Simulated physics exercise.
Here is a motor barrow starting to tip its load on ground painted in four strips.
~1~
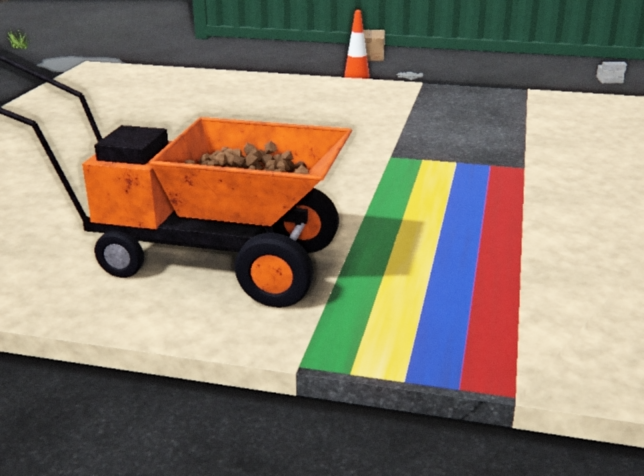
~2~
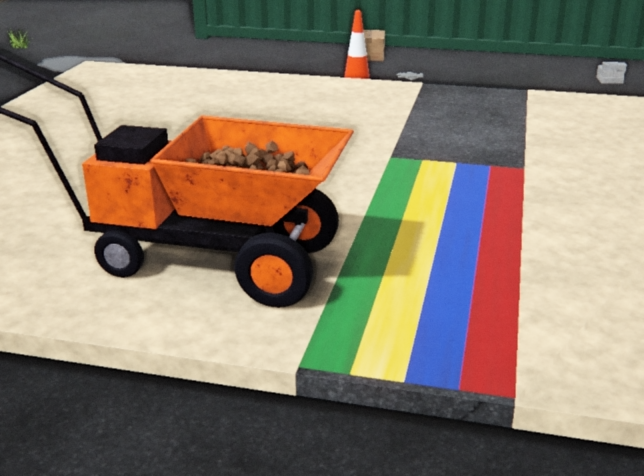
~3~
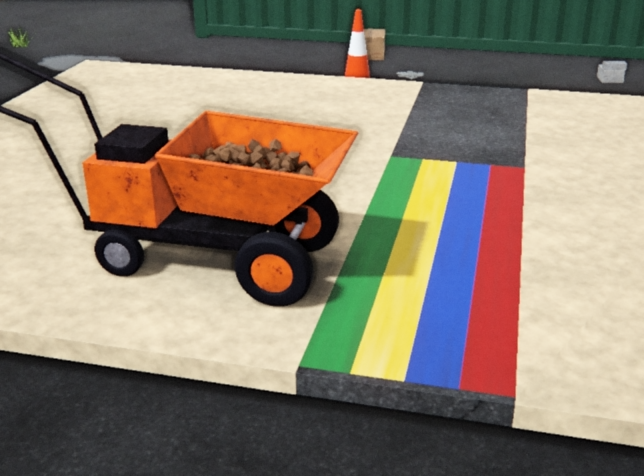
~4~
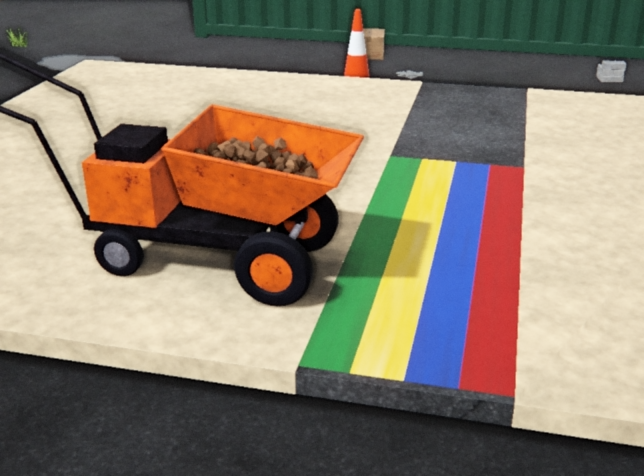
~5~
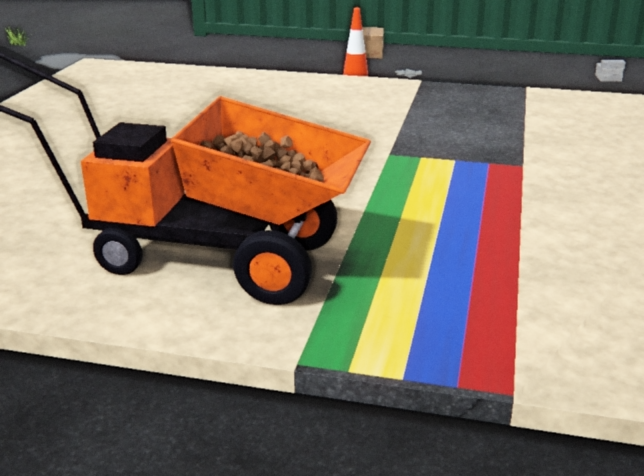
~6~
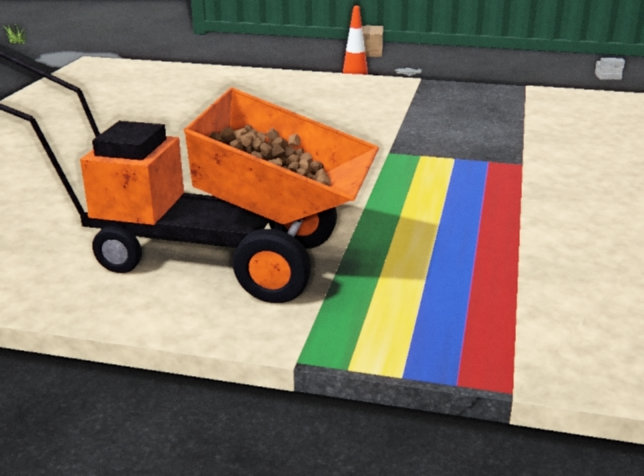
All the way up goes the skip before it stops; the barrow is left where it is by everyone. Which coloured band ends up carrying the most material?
The blue band.
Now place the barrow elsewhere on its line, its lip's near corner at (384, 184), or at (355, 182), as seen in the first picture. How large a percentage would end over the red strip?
First try: Some 30 %; second try: 30 %.
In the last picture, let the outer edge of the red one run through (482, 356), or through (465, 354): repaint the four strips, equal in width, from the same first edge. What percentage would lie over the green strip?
0 % and 0 %.
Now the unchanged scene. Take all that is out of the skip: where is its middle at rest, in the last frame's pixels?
Resting centre, last frame: Roughly (445, 285).
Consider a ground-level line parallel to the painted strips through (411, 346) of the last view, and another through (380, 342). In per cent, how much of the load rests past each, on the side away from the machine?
First some 60, then 70 per cent.
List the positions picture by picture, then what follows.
Lip of the skip at (322, 178), level; top of the load at (233, 172), clay clods; green strip at (338, 336); yellow strip at (387, 343); blue strip at (438, 350); red strip at (491, 356), in the first picture.
Lip of the skip at (323, 179), level; top of the load at (234, 171), in the second picture.
Lip of the skip at (328, 181), tipped barely; top of the load at (237, 169), in the third picture.
Lip of the skip at (335, 186), tipped a little; top of the load at (221, 159), in the fourth picture.
Lip of the skip at (343, 192), tipped a little; top of the load at (228, 156), in the fifth picture.
Lip of the skip at (353, 199), tipped clearly; top of the load at (236, 150); green strip at (335, 332); yellow strip at (385, 339); blue strip at (436, 346); red strip at (488, 353), in the sixth picture.
Soon, skip tipped steeply; all in the skip.
A while on, skip tipped right over; most in the skip; a small part over the yellow strip; a small part over the blue strip.
Towards the end, skip tipped right over; about a quarter in the skip; a small part over the yellow strip; about a third over the blue strip; a small part over the red strip; a stray few off the paint.
Finally, skip tipped right over; about a quarter in the skip; none over the green strip; about a quarter over the yellow strip; about a third over the blue strip; a small part over the red strip; a small part off the paint.
